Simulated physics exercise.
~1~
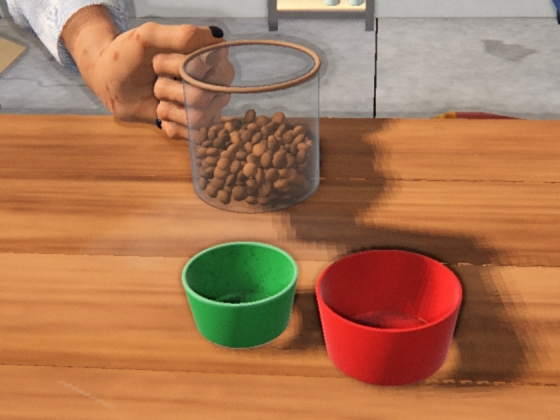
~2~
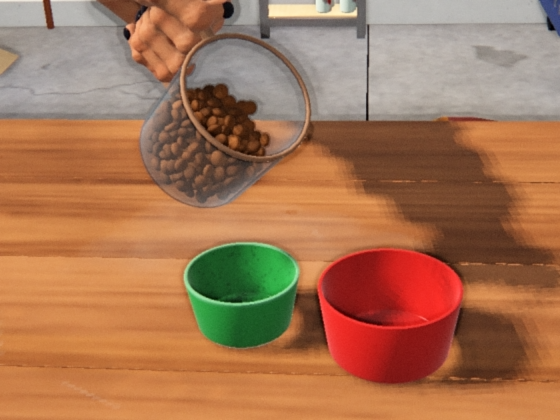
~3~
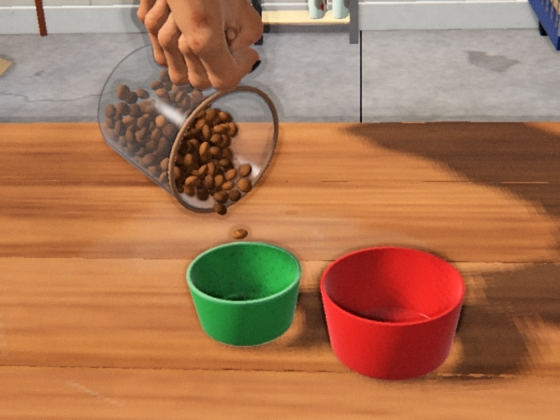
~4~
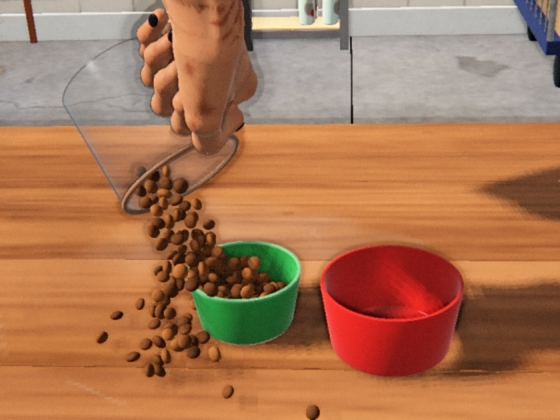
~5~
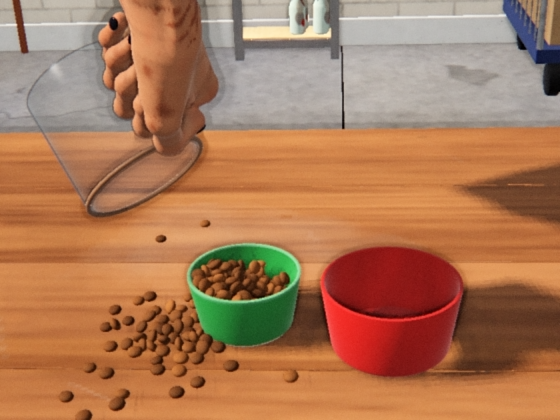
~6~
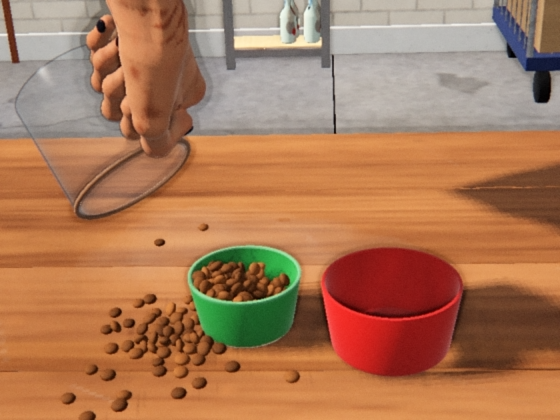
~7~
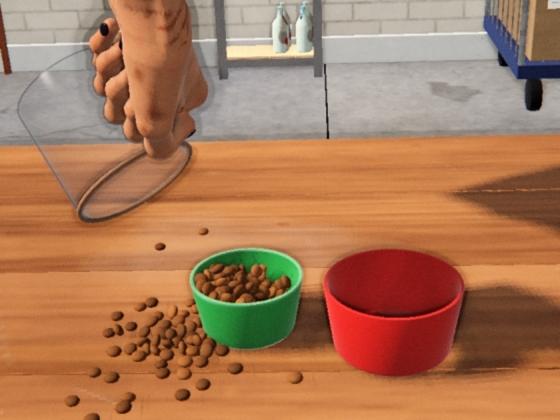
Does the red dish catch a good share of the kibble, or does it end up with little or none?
The red dish ends up with none of the kibble. Most of it lands in the green dish, and a fair share lies scattered on the table.
